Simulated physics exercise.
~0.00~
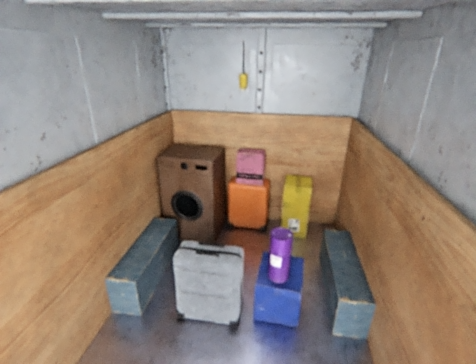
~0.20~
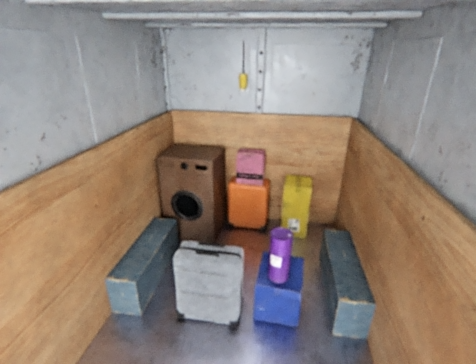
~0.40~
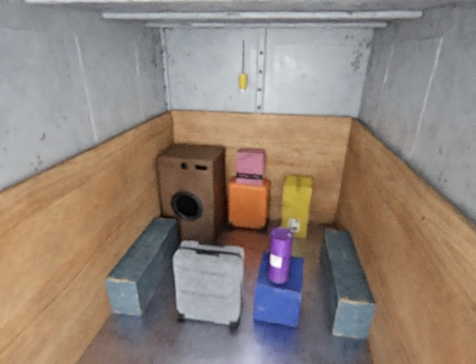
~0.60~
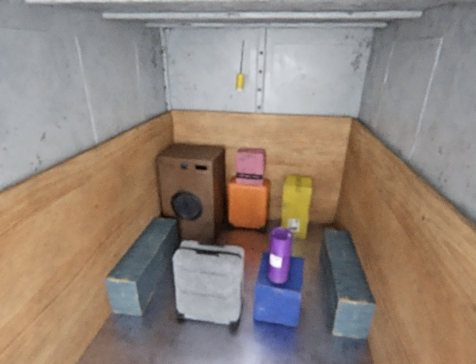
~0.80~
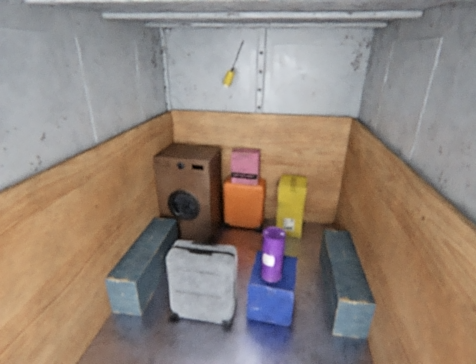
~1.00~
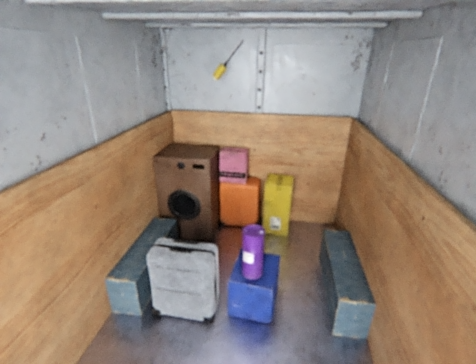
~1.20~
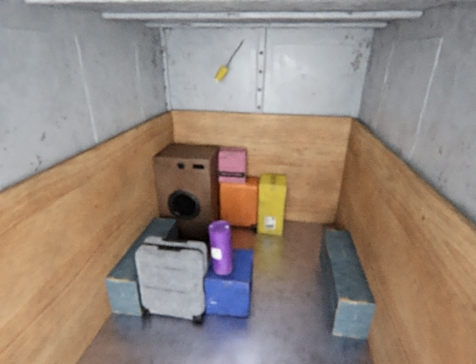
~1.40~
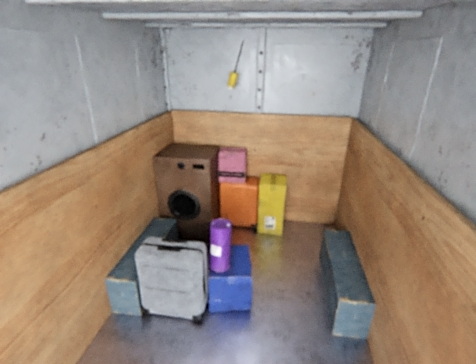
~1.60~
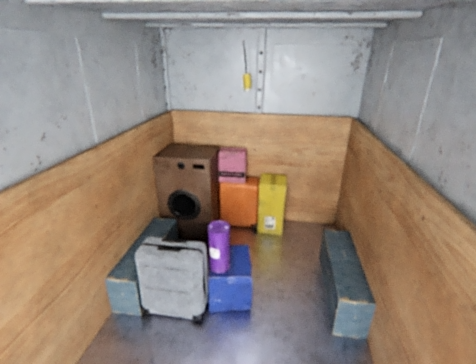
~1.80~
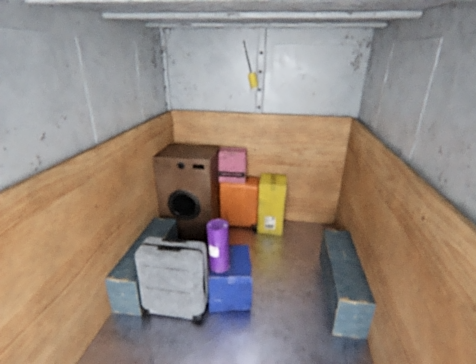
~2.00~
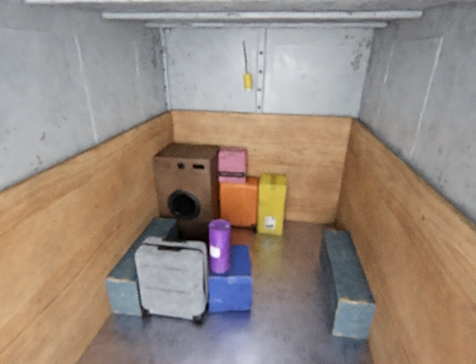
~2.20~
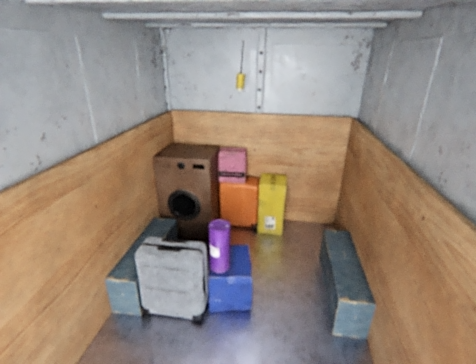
A group of cases and boxes in the back of a van slid left across the floor as a hanging yellow tag swung, bunching up near a brown appliance that barely shifted, and everything ended still upright, with the purple canister still on the blue box.
